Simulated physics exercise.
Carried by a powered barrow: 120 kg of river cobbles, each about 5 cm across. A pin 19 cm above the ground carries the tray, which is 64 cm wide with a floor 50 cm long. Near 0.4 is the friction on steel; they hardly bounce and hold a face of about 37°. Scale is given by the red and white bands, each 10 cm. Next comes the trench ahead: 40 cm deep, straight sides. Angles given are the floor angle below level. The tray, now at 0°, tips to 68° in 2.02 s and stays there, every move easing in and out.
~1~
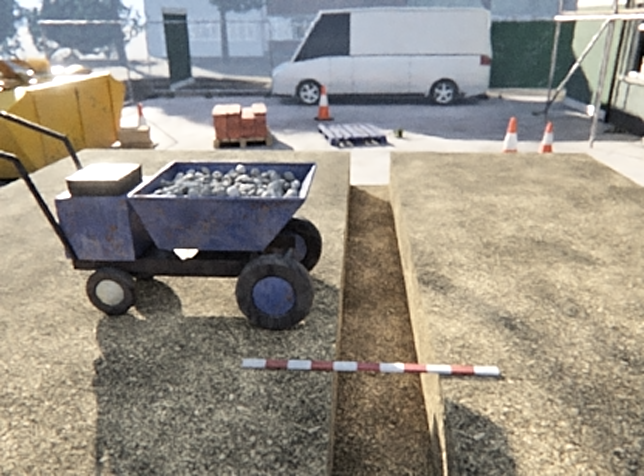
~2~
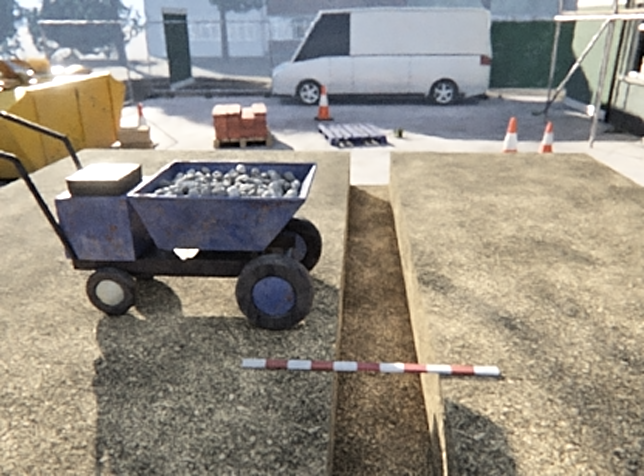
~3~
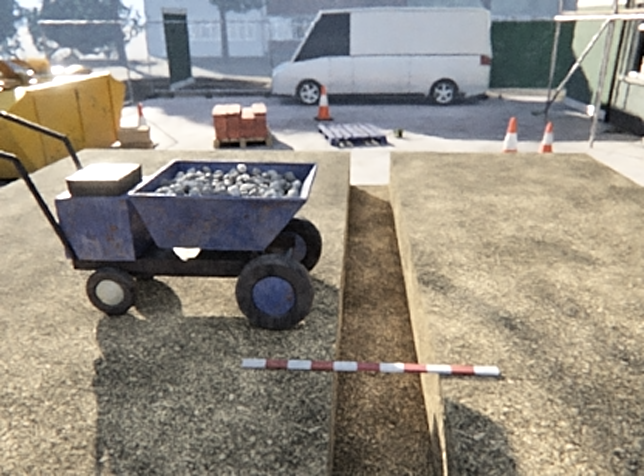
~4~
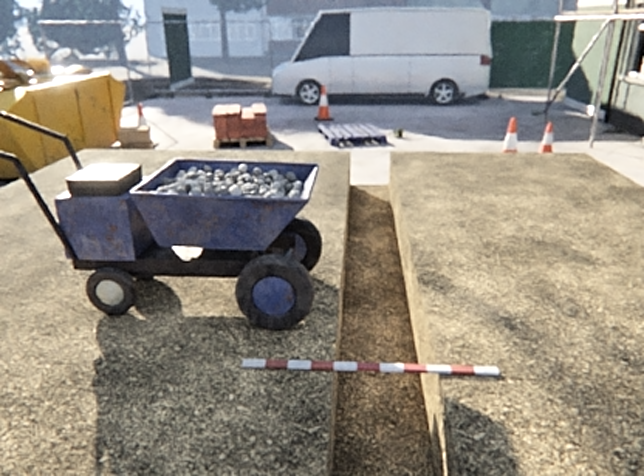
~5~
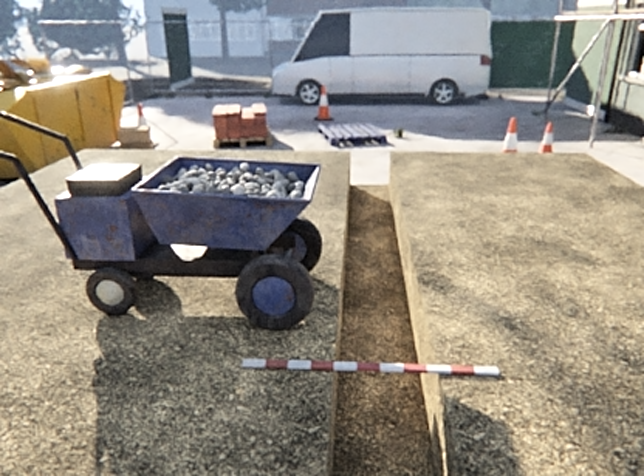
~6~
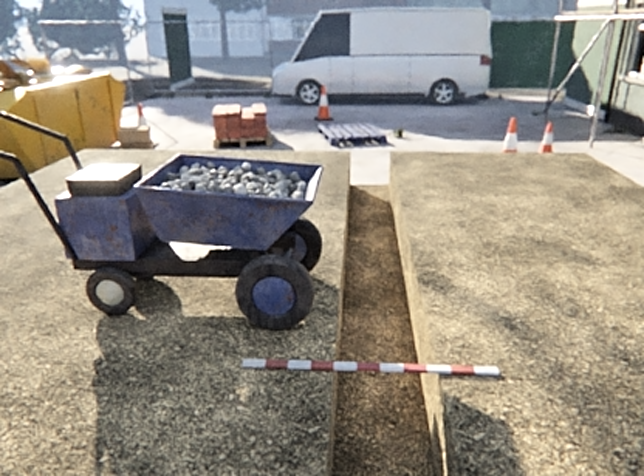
A sunlit work yard with a narrow trench cut through gravelly ground is seen from slightly above, with a white van, orange cones and stacked bricks behind. On the left stands a blue powered barrow with a tray of grey stones, and a red and white banded pole lies across the trench. The tray tilts very slightly to the right, while the barrow and camera stay still.
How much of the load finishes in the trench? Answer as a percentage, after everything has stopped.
Some 82 per cent of it.
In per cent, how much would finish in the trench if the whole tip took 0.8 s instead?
65 %.
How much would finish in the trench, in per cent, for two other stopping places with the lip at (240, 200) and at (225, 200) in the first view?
Roughly 100 percent for the first, and 90 percent for the second.
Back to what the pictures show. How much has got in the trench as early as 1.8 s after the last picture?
Approx. 40 % of the load.
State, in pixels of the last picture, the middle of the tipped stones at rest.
Around (399, 350).
Then, 1.2 s after the last picture the floor is at 58°, 98 % in the tray, 2 % in the trench; the foremost stones are at (394, 267).
Then, 1.8 s after the last picture the floor is at 68°, 51 % in the tray, 38 % in the trench, 11 % past the trench; the foremost stones are at (474, 302).
Then, 2.2 s after the last picture the floor is at 68°, 25 % in the tray, 57 % in the trench, 18 % past the trench; the foremost stones are at (517, 292).
Then, 4.1 s after the last picture the floor is at 68°, 0 % in the tray, 82 % in the trench, 18 % past the trench; the foremost stones are at (545, 292).
